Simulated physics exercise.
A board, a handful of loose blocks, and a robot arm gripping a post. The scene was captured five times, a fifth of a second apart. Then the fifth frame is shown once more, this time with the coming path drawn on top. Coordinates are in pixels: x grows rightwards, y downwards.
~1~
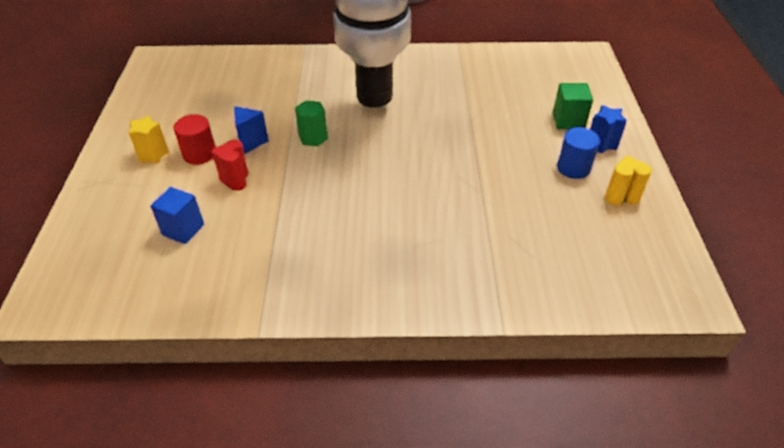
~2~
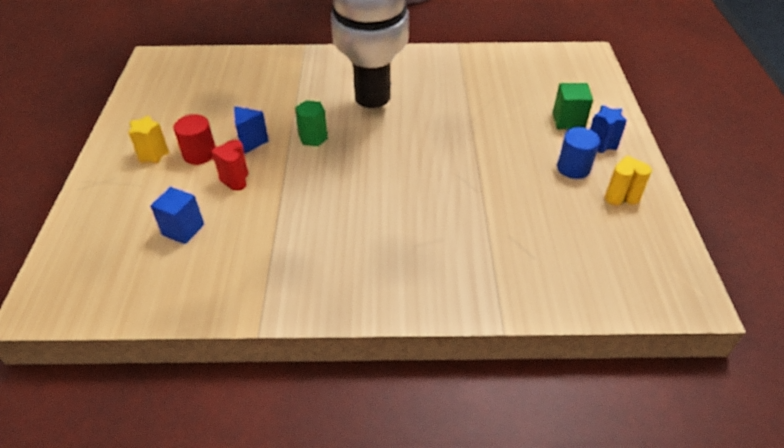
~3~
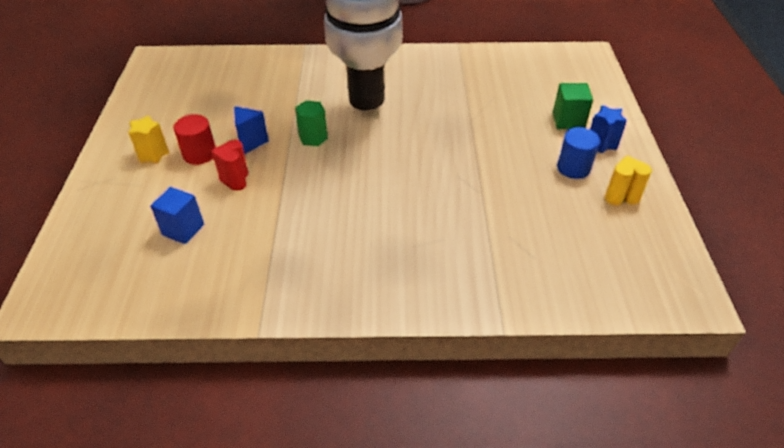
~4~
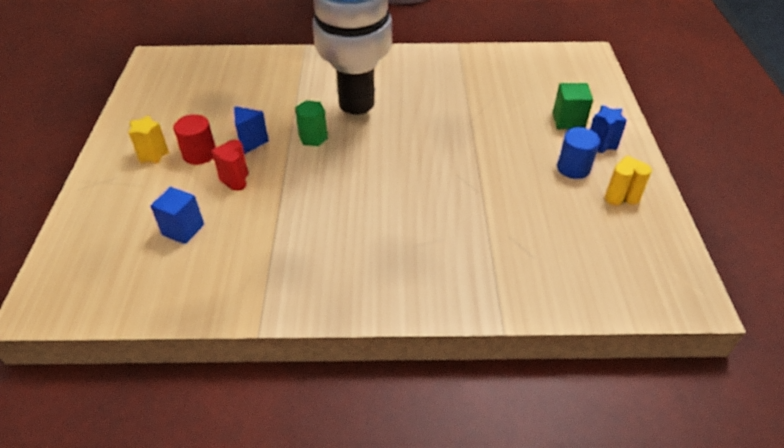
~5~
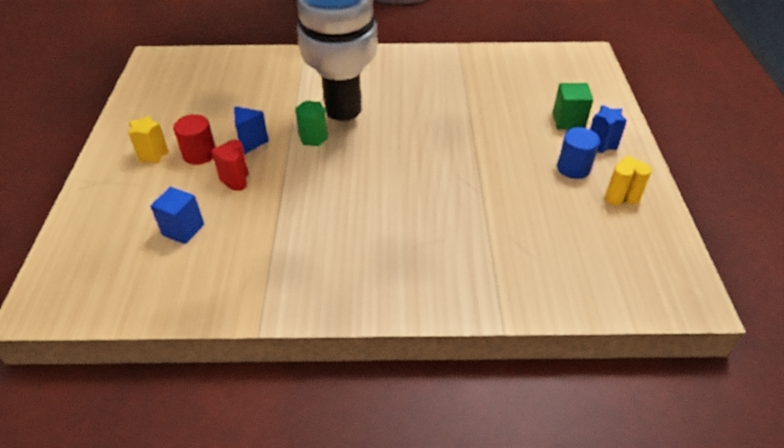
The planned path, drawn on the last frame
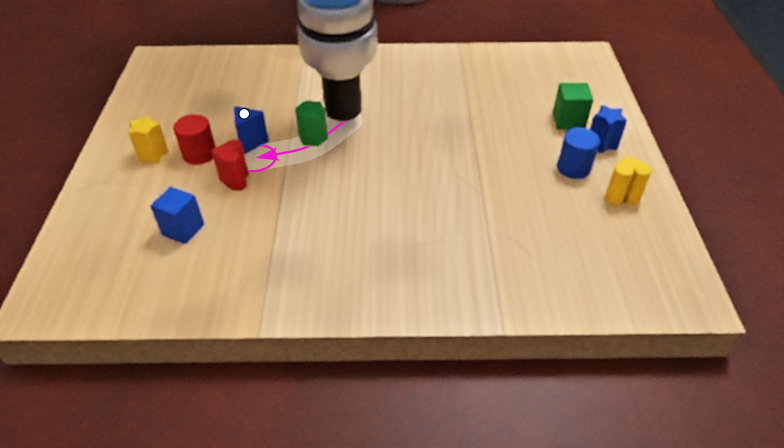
On a wooden board scattered with small red, blue, yellow and green blocks, a robot arm held its dark post near the far edge, then moved it slightly left toward the green block, pushing nothing.
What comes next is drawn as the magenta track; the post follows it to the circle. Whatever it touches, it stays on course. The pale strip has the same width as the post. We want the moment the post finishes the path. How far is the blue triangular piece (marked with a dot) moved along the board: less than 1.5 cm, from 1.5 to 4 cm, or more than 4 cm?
The answer will be the short band, under 1.5 cm.
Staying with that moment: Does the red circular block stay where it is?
Yes, that is what happens.
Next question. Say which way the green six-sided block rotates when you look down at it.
It ends up turned anticlockwise.
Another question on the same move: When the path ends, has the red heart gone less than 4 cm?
Yes, that is how it ends up.
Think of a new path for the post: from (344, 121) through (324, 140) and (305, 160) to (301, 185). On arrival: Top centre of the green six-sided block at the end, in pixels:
It ends at (263, 134).
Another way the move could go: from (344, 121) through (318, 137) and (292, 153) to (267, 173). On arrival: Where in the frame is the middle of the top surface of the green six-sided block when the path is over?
It should be at (234, 162) by then.
The line goes from (344, 121) by way of (322, 138) and (292, 151) to (256, 158); the dot is on the blue triangular piece.
The first path, step by step. One third of the way, post at (320, 128); green six-sided block at (287, 122).
Two thirds of the way, post at (289, 141); green six-sided block at (259, 138), turned 20° anticlockwise.
At the end, post at (253, 147); red circular block unmoved; red heart at (203, 163), turned 35° anticlockwise; blue triangular piece at (237, 112); green six-sided block at (225, 147), turned 45° anticlockwise.
